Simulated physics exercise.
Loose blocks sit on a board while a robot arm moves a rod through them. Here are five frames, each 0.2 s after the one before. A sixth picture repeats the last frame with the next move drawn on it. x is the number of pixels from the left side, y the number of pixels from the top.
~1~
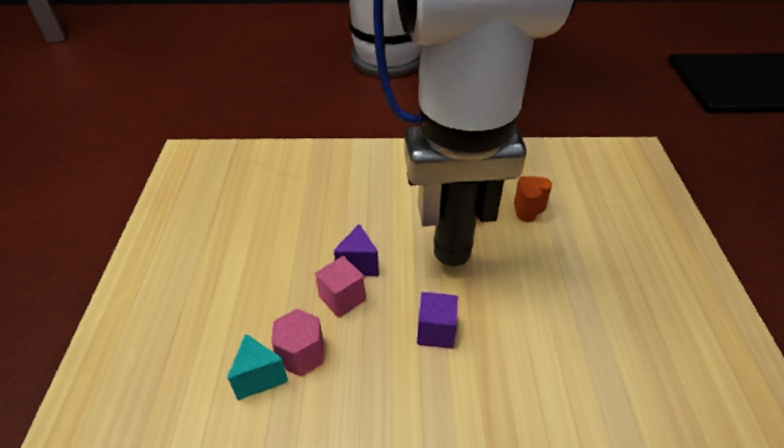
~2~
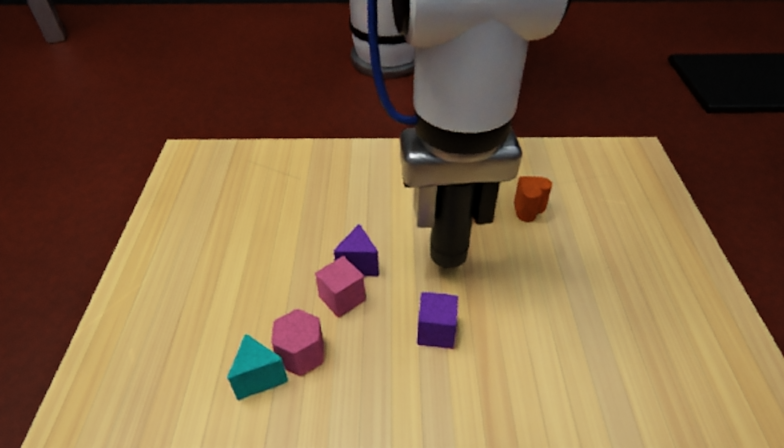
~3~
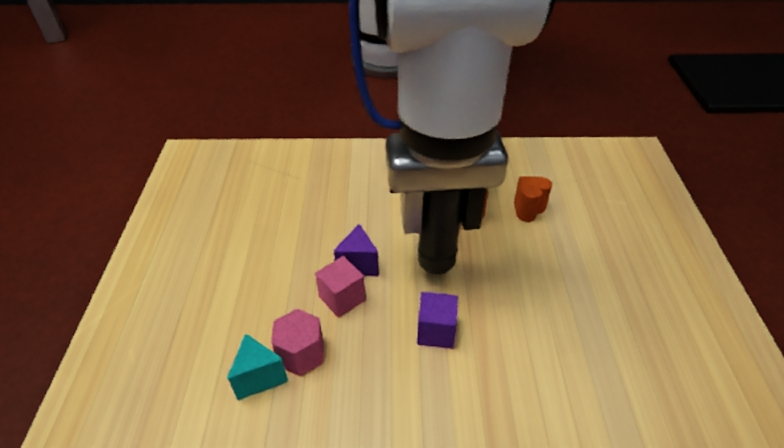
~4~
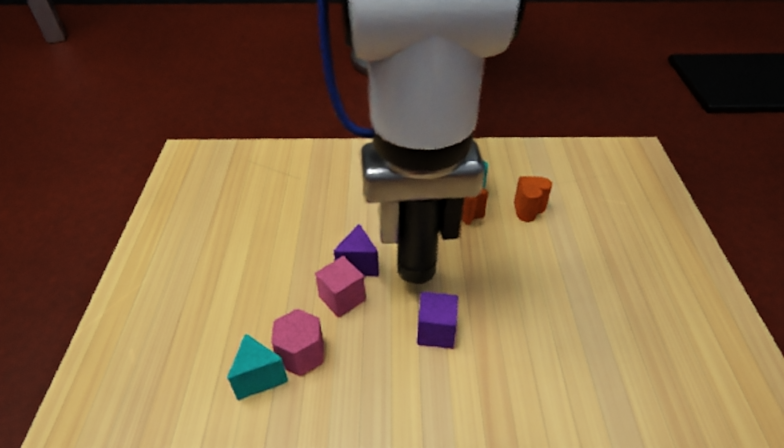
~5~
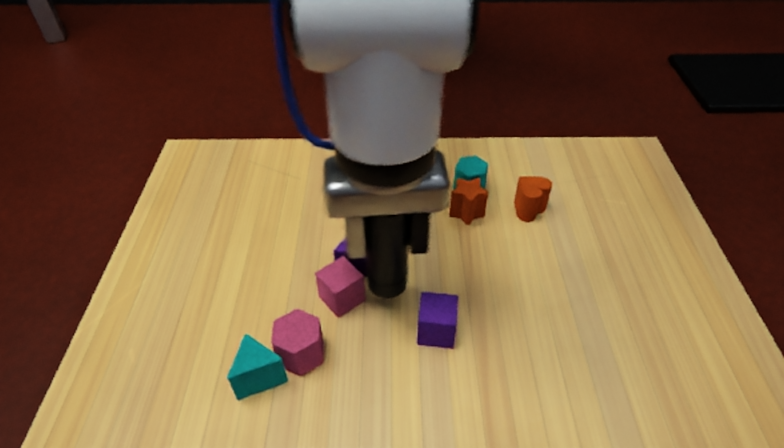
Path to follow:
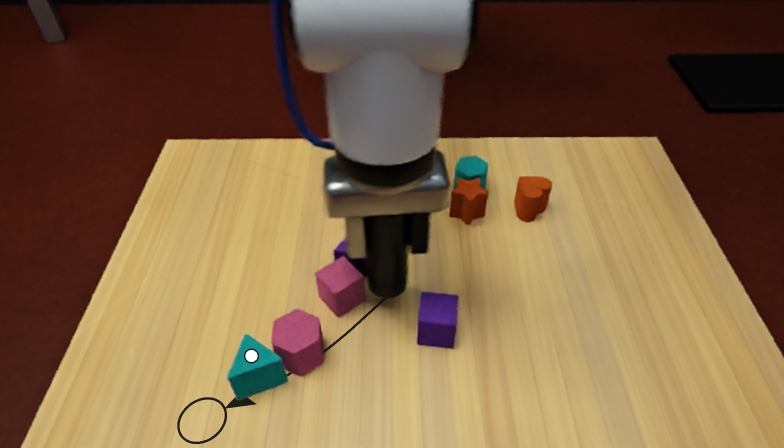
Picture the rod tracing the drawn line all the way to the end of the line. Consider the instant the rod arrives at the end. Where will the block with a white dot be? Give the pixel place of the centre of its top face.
The middle of its top is at (95, 398).
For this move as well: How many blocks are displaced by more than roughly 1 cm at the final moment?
At least three of them.
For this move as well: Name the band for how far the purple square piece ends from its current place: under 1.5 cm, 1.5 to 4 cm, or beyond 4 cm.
It ends within 1.5 cm of its spot.
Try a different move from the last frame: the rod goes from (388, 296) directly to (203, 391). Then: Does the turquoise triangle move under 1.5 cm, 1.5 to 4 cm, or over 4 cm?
Long: Over 4 cm.
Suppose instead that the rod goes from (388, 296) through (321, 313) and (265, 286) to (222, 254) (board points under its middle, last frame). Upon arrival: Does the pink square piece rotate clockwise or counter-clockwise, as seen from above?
Clockwise from above.
Path on the board, from (388, 296) by way of (310, 361) to (202, 420); the dot is on the turquoise triangle.
What follows on the original path. One third of the way, rod (337, 328); pink hexagonal block (290, 333); pink square piece (320, 282), turned 70° clockwise.
Two thirds of the way, rod (273, 370); turquoise triangle (175, 387), turned 15° clockwise; pink hexagonal block (217, 367), turned 25° clockwise; pink square piece (320, 282), turned 70° clockwise.
At the end, rod (196, 409); turquoise triangle (95, 398), turned 45° clockwise; pink hexagonal block (140, 394), turned 55° clockwise; pink square piece (320, 282), turned 70° clockwise; purple triangle in place; purple square piece in place.
